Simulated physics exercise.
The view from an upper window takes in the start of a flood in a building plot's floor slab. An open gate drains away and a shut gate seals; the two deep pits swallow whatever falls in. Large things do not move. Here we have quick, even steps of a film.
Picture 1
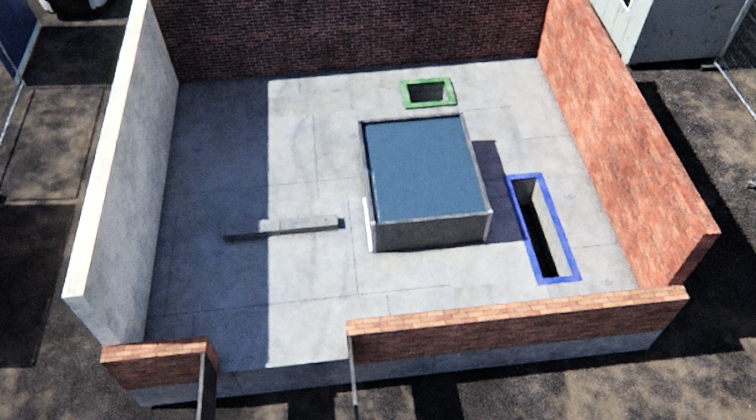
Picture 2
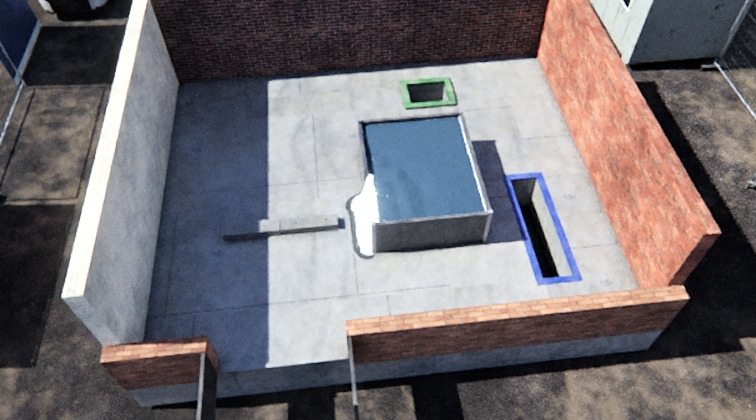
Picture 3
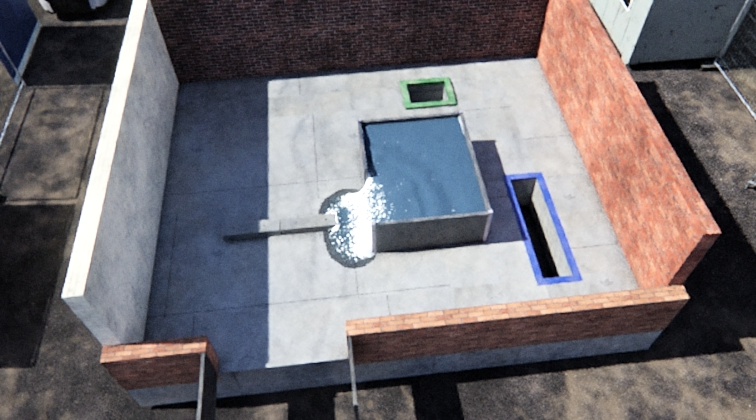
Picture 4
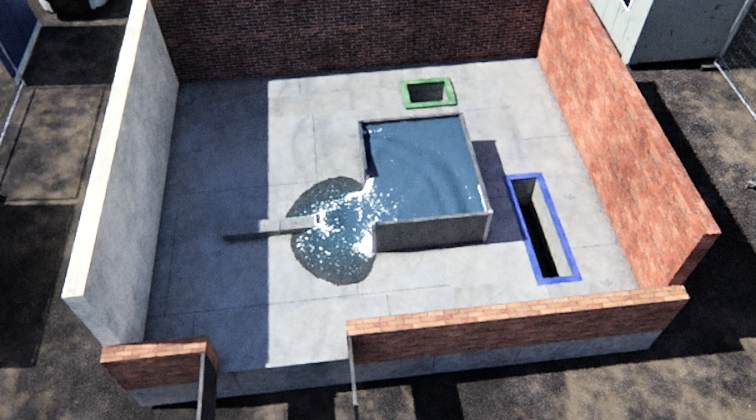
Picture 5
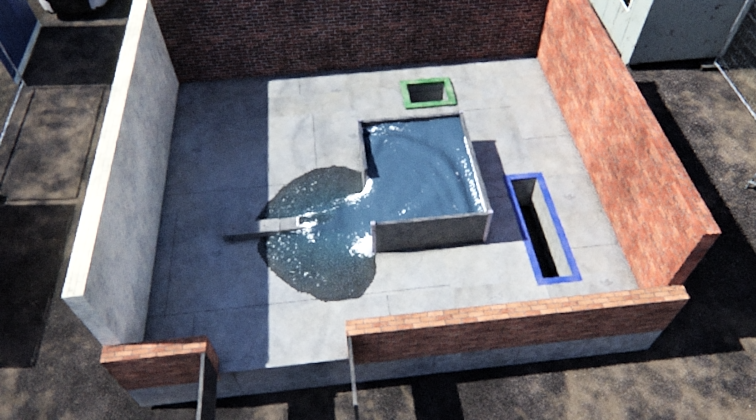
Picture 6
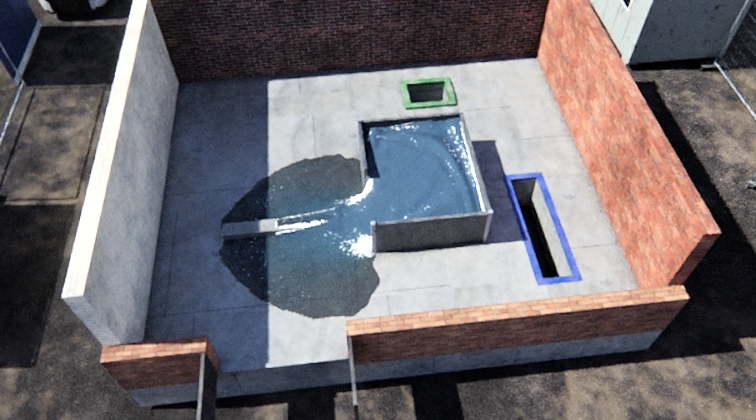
On a walled concrete floor seen from above, water pours through a gap in the left side of an open tank and spreads leftward in a widening, rounded sheet around a low block, while the green-framed and blue-framed openings stay still.
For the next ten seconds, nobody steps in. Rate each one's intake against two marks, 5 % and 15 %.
Ratings: Gate - above the 15 % mark; green pit - below the 5 % mark; blue pit - below the 5 % mark.
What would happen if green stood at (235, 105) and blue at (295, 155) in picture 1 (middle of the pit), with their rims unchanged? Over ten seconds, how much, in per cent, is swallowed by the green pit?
The green pit receives 4 per cent.
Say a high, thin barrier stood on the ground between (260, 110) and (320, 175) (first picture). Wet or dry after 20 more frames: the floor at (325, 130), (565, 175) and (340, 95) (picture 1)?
Running through them in order, the first comes out free from flooding, the second free from flooding and the last free from flooding.
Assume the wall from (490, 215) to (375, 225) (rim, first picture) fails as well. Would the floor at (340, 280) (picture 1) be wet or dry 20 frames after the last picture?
I reckon that spot ends up drenched.
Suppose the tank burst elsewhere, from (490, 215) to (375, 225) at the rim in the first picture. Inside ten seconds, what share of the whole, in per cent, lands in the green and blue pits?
The green pit takes 0 per cent and the blue pit 25 per cent.
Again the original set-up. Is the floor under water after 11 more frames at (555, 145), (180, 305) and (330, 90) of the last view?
Taking them as listed, I'd call them high and dry, soaked through and high and dry.
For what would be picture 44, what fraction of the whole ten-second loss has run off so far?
Near 65 in a hundred, I reckon.
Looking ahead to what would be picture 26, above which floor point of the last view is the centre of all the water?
Estimate: (307, 213).
A moment on, water covers 30 % of the floor; the gate 0 %, the green pit 0 %, the blue pit 0 %.
Next, water covers 35 % of the floor; the gate 3 %, the green pit 0 %, the blue pit 0 %.
Then, water covers 40 % of the floor; the gate 8 %, the green pit 0 %, the blue pit 0 %.
Later, water covers 50 % of the floor; the gate 19 %, the green pit 0 %, the blue pit 0 %.
In the end, water covers 70 % of the floor; the gate 27 %, the green pit 1 %, the blue pit 0 %.
